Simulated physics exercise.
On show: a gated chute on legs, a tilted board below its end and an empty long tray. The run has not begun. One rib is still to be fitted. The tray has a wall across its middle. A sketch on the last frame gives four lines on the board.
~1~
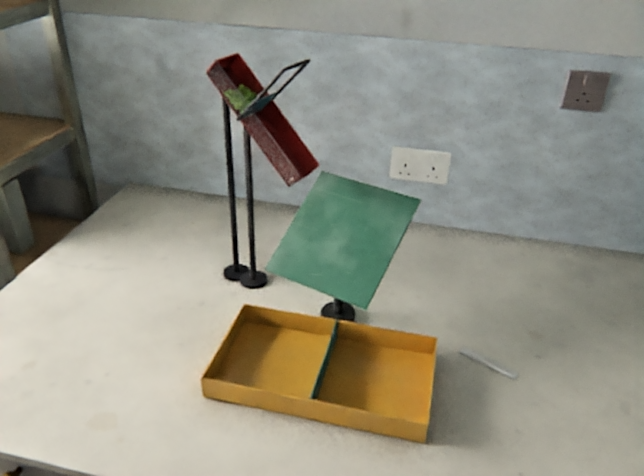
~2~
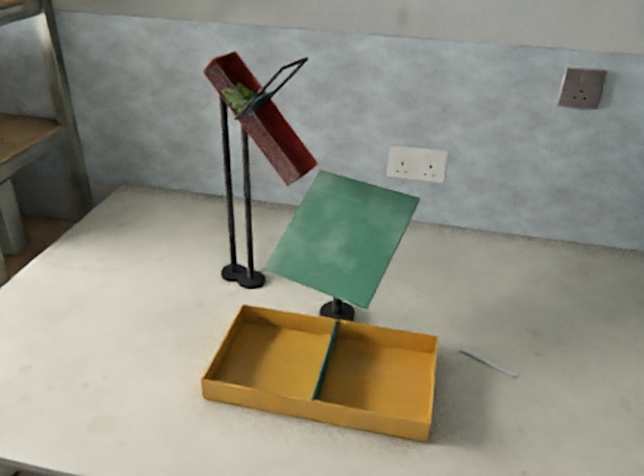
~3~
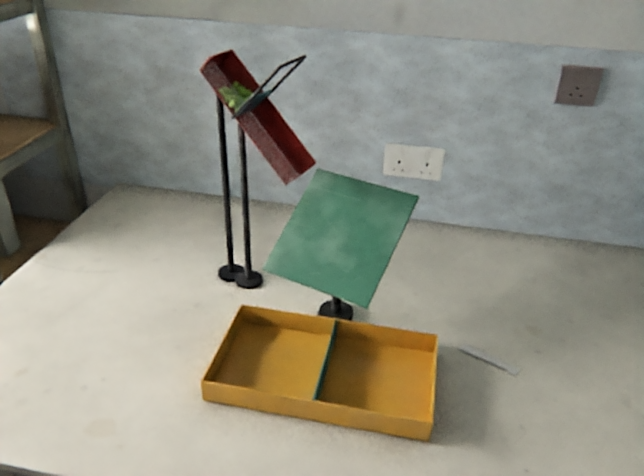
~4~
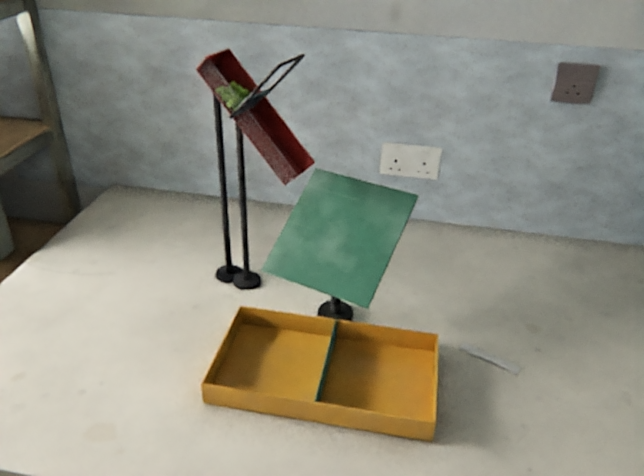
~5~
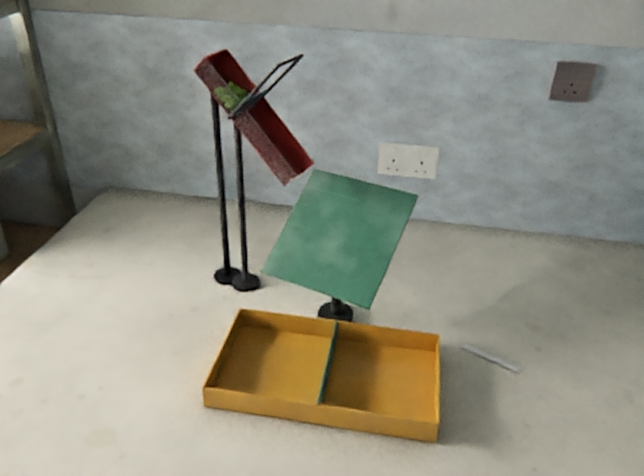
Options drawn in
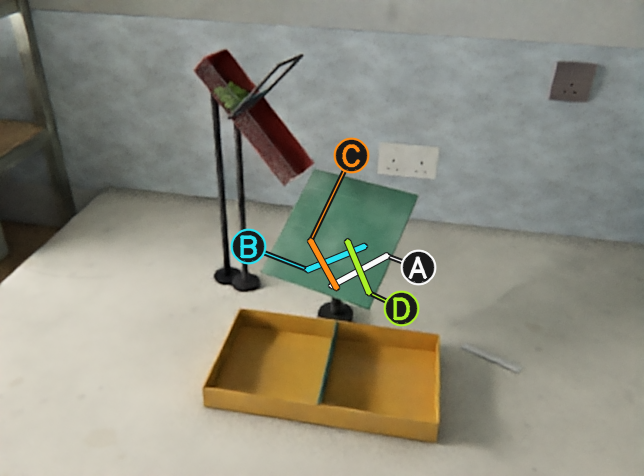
A yellow tray with a wall across its middle sat on a pale table below a tilted green board and a raised red chute holding green bits; only the view shifted very slightly.
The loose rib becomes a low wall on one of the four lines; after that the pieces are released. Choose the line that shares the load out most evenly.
D is best.
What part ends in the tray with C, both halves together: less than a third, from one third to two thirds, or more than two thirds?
Line C gives more than two thirds.
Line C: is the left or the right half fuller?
Right.
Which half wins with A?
The left half.
On the marked copy, line A from (386, 255) to (331, 285); line B from (364, 246) to (307, 269); line C from (310, 240) to (336, 287); line D from (347, 241) to (368, 292).
If A is chosen, of what is caught, nearly all in the left half, a stray few in the right.
If B is chosen, of what is caught, most in the left half, a small part in the right.
If C is chosen, of what is caught, a stray few in the left half, nearly all in the right.
If D is chosen, of what is caught, about half in the left half, about half in the right.
